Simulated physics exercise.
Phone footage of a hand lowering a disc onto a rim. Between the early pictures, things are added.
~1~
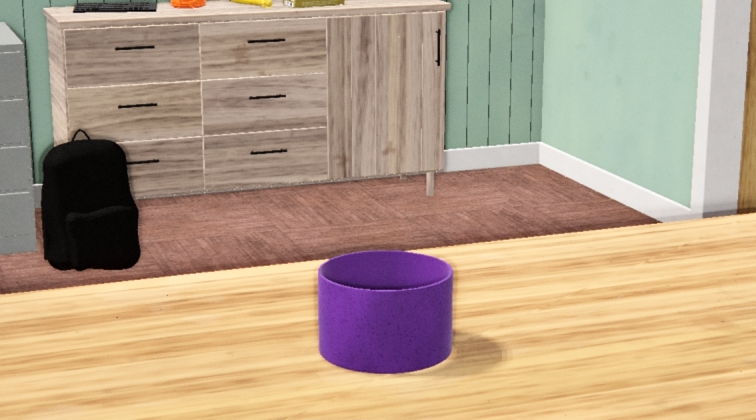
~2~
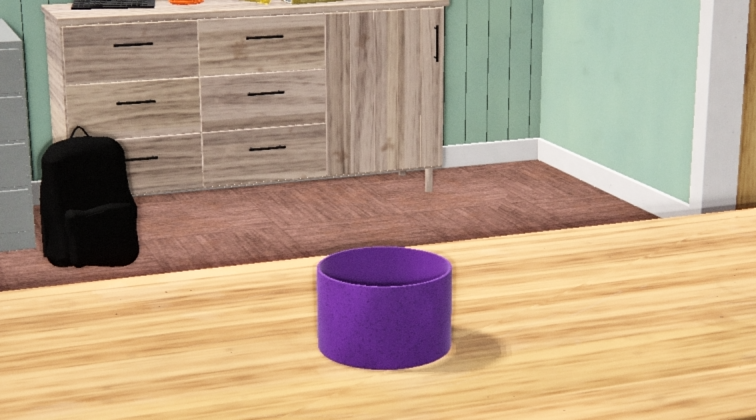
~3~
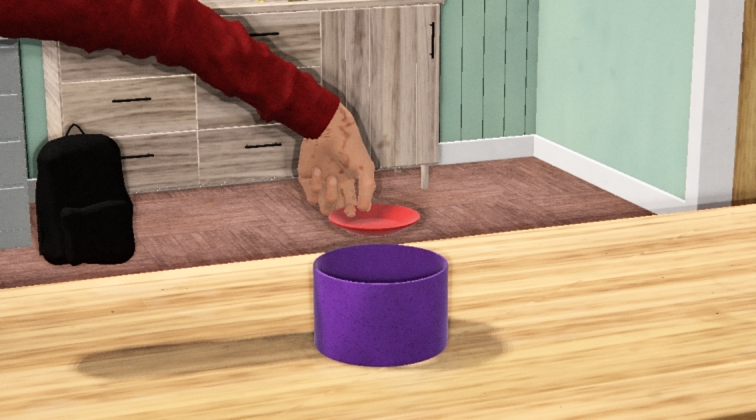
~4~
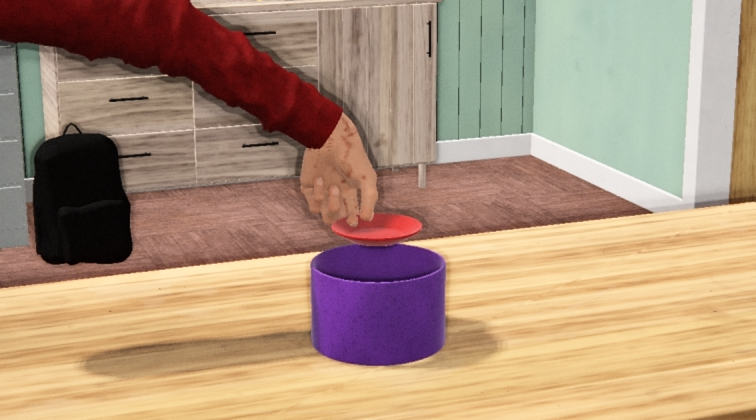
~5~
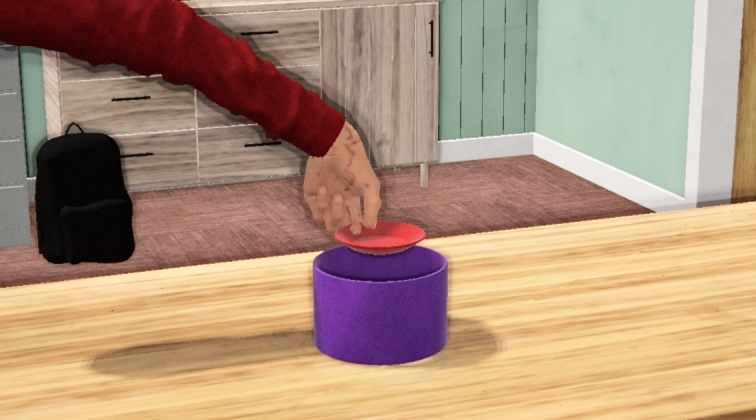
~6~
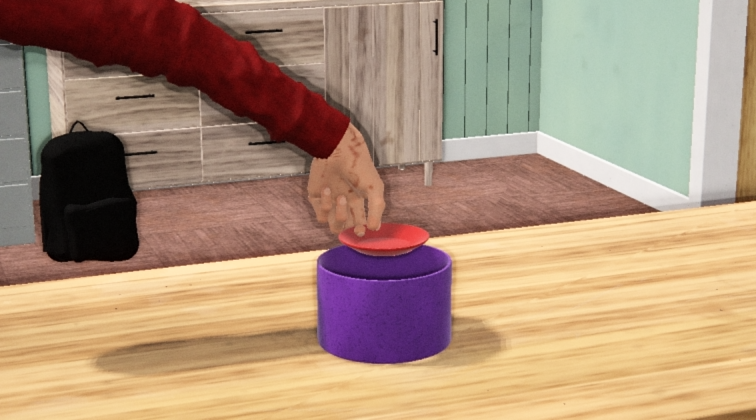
In a room with green walls and a reddish-brown floor, a slightly shaky camera looks down across a light wooden tabletop. A purple mug sits at the centre, with a black backpack at left and a pale wooden cabinet behind. An arm in a dark red sleeve appears from the left, lowering a red plate to the mug's rim and keeping hold of it.
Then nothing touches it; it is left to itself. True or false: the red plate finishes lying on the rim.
False.
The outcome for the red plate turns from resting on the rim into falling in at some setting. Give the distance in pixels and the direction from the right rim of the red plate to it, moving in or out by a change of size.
About 16 pixels to the right.
Then, 0.18 s past the last view, red plate in the air near (384, 313).
Then, 0.32 s past the last view, red plate in the air near (384, 328).
Finally, the red plate drops inside, near (384, 331).
